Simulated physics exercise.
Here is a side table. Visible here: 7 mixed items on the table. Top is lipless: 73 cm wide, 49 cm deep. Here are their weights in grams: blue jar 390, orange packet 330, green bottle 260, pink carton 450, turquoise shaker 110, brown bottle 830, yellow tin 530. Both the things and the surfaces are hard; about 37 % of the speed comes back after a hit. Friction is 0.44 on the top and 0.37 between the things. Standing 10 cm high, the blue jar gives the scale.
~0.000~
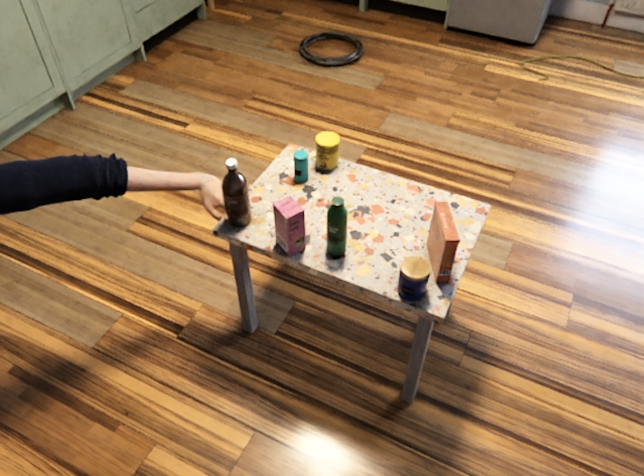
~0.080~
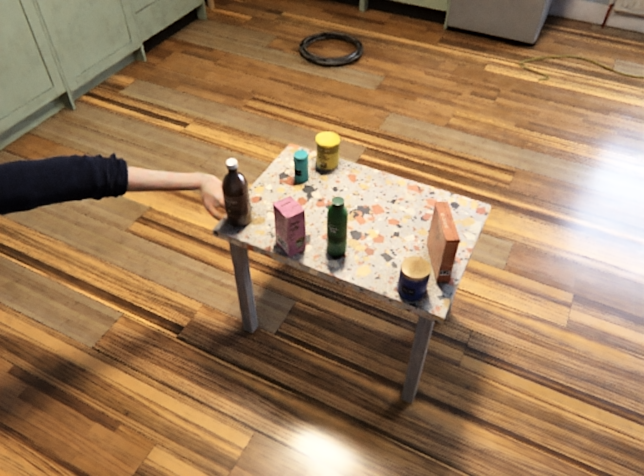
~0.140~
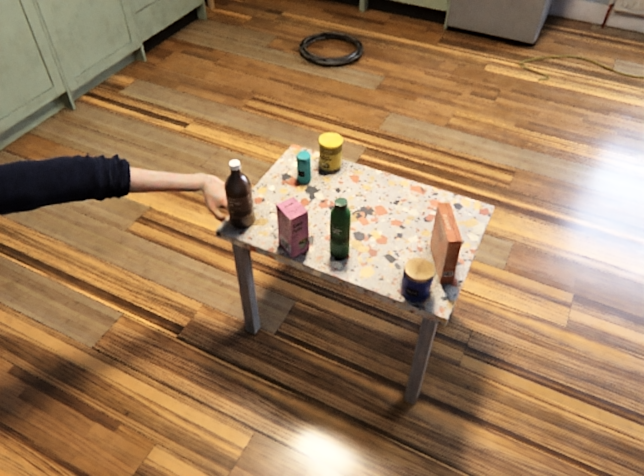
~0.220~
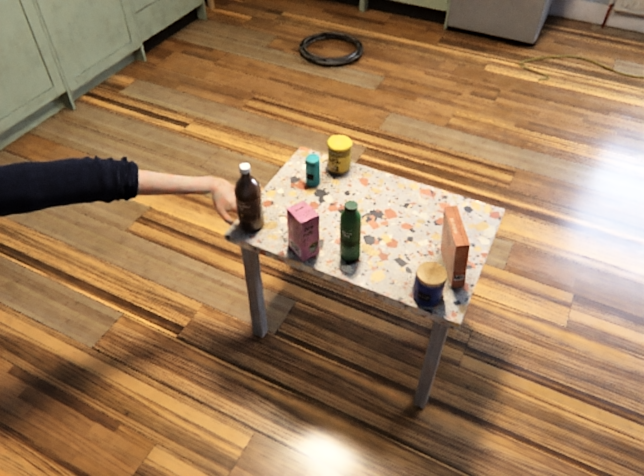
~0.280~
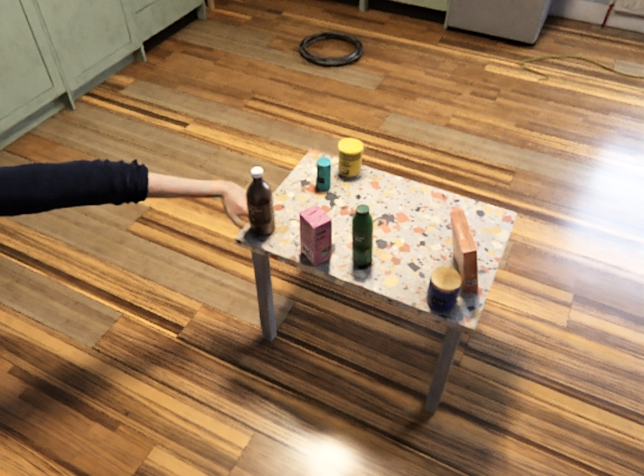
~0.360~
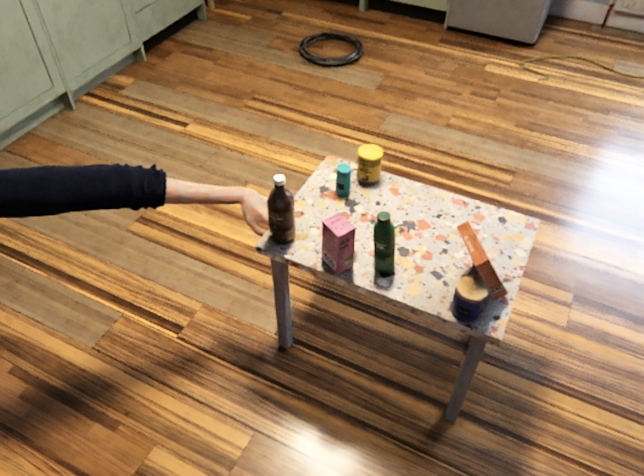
On a wooden floor, a hand pushes a small table rightward, and an orange packet tilts left.
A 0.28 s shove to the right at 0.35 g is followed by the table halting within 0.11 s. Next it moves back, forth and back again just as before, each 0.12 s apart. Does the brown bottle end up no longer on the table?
Aboard.
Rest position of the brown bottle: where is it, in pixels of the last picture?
The resting point is around (300, 181).
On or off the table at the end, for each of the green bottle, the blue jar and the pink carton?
Afterwards, the green bottle stays on its support, the blue jar stays on its support, and the pink carton leaves its support.
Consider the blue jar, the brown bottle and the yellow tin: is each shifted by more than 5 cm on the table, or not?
Blue jar: Remains in place; brown bottle: Is displaced; yellow tin: Remains in place.
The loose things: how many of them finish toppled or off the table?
Tally: 5.
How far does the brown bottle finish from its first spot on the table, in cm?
Roughly 24 centimetres.
Around 0.76 s, table 13 cm from its start; orange packet now off the table; brown bottle at 53° to upright near (322, 224); green bottle on its side.
Around 1.26 s, table 5 cm from its start; pink carton now off the table; brown bottle on its side near (311, 198); green bottle on its side.
Around 1.76 s, table 14 cm from its start; brown bottle on its side near (354, 195); green bottle on its side; turquoise shaker on its side.
Finally (3.6 s), off the table, orange packet and pink carton; on their side or leaning hard on the table, green bottle, turquoise shaker and brown bottle; the other 2 still in place (within 5 cm). In the last view, brown bottle near (300, 181).
